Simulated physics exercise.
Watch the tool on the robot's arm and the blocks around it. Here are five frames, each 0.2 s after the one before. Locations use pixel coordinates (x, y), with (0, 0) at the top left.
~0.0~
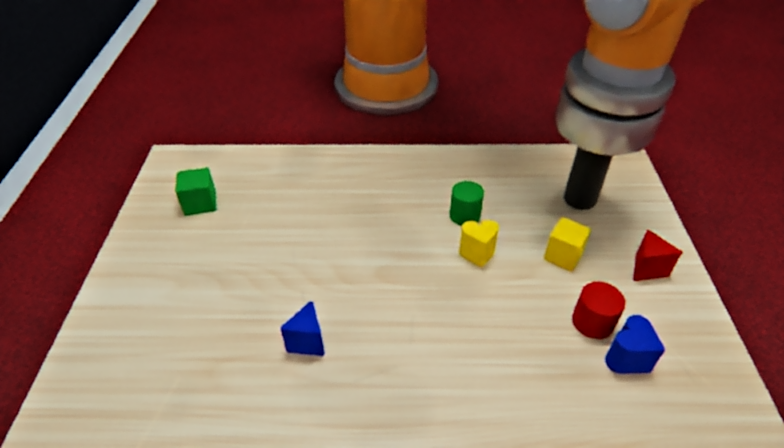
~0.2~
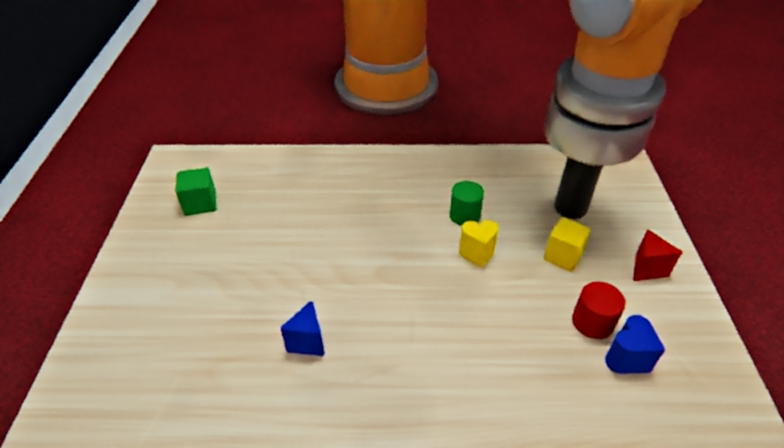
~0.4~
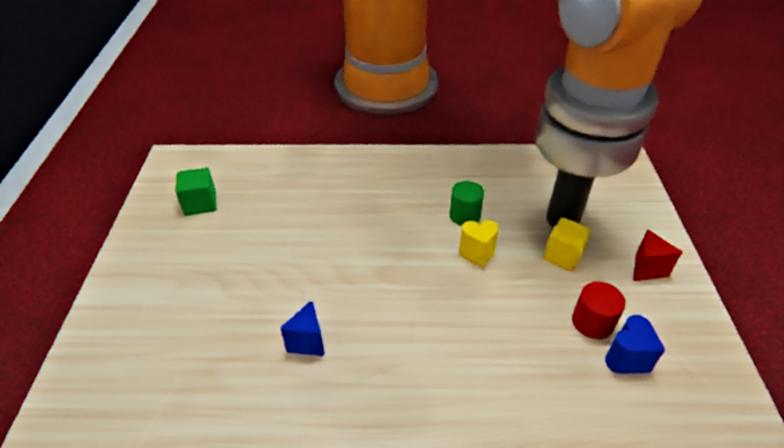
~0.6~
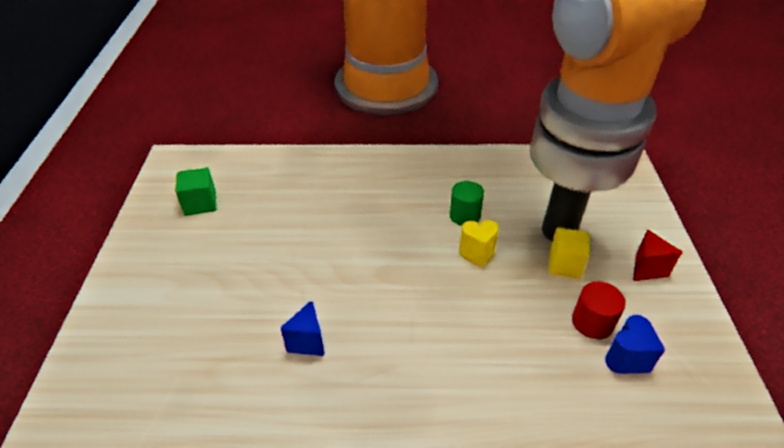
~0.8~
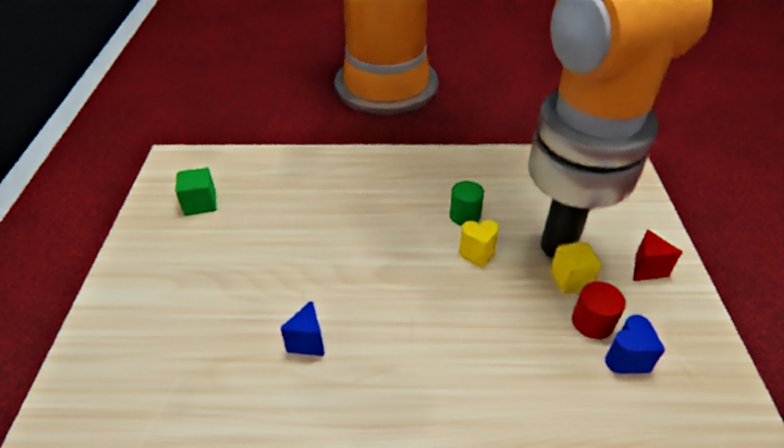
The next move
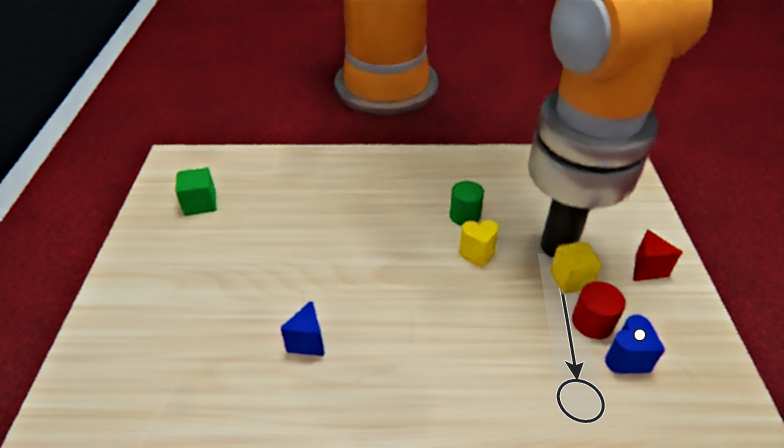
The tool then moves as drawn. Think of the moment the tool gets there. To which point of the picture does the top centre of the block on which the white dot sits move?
My estimate: (717, 385).
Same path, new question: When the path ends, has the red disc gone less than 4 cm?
Final answer: No.
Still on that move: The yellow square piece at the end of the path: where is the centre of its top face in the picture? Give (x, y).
The top centre is at (640, 407).
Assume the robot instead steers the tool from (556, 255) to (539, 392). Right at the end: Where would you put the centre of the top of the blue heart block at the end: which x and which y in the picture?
At the end it should sit near (678, 358).
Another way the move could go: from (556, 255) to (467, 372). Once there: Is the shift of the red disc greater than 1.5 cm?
That would be a no.
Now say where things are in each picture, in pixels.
The first frame shows tool tip (580, 199); block tops, yellow heart block (481, 229); yellow square piece (571, 231); red disc (603, 298); blue heart block (640, 335).
The second frame shows tool (571, 208); blocks unchanged.
The third frame shows tool (563, 219); blocks unchanged.
The fourth frame shows tool (559, 232); yellow square piece (573, 240).
The fifth frame shows tool (558, 246); yellow heart block (481, 229); yellow square piece (579, 255); red disc (603, 298); blue heart block (640, 335).
Path on the board, in a line from (556, 255) to (581, 400); the dot is on the blue heart block.
On the path given first. One third of the way, tool (566, 289); yellow square piece (593, 300), turned 10° anticlockwise; red disc (624, 329); blue heart block (661, 353).
Two thirds of the way, tool (575, 338); yellow square piece (612, 353), turned 35° anticlockwise; red disc (657, 374); blue heart block (701, 380), turned 30° anticlockwise.
At the end, tool (584, 393); yellow heart block in place; yellow square piece (640, 407), turned 70° anticlockwise; red disc (686, 403); blue heart block (717, 385), turned 65° anticlockwise.
